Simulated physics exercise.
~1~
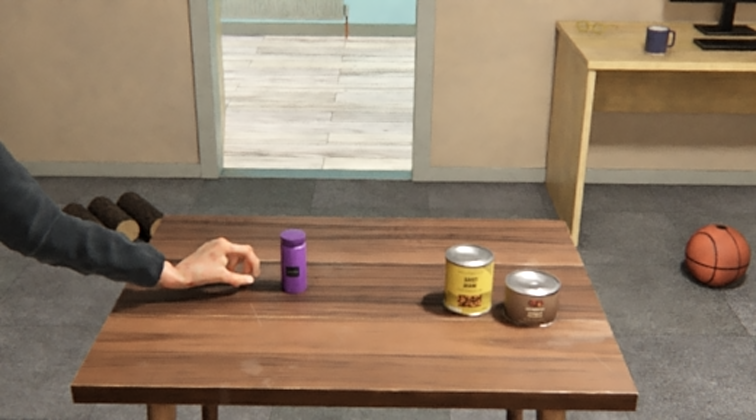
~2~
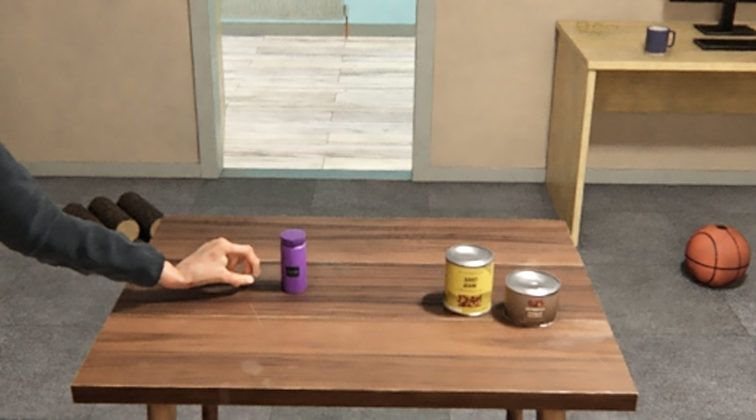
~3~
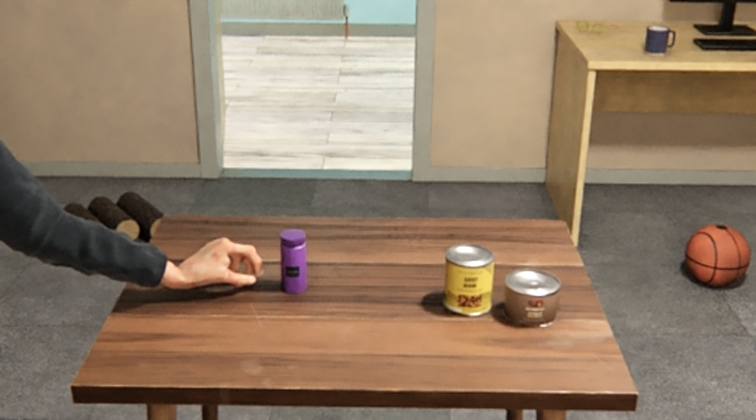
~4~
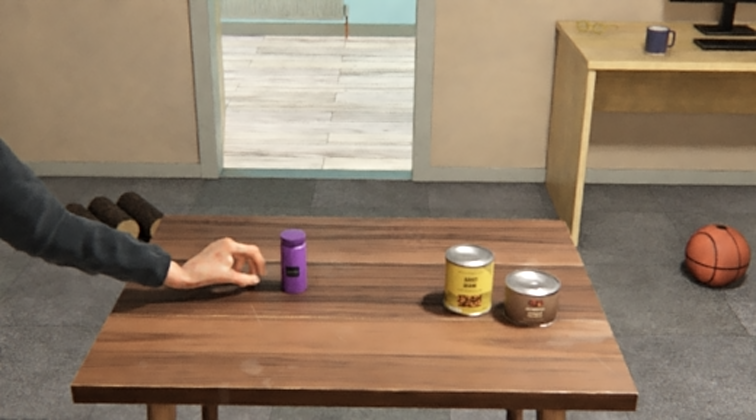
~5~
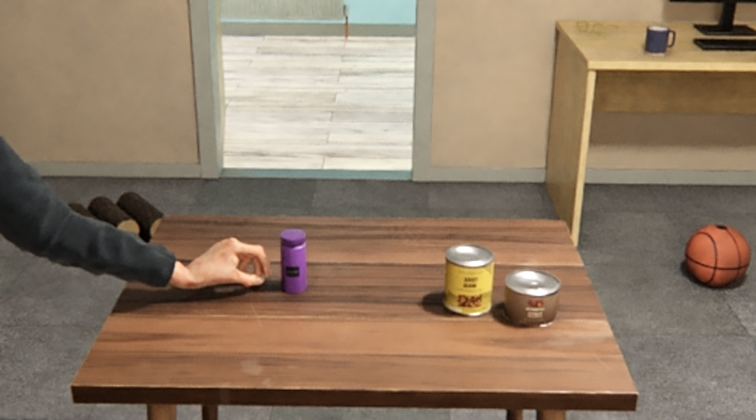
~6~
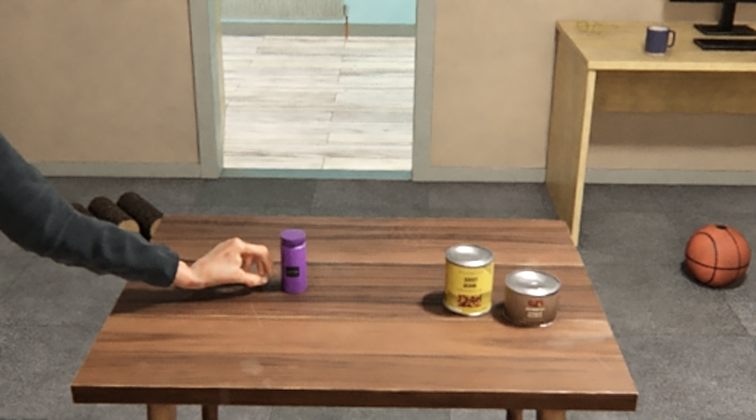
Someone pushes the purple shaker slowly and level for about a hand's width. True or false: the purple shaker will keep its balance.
True.
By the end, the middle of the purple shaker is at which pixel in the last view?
Pretty much around (359, 262), I'd say.
Then, 0.50 s on from there, purple shaker shifted about its own width near (313, 261).
Then, 1.00 s on from there, purple shaker shifted well along near (344, 262).
In the end, moved from the start, purple shaker. At the end, from the last picture's camera, purple shaker near (359, 262).
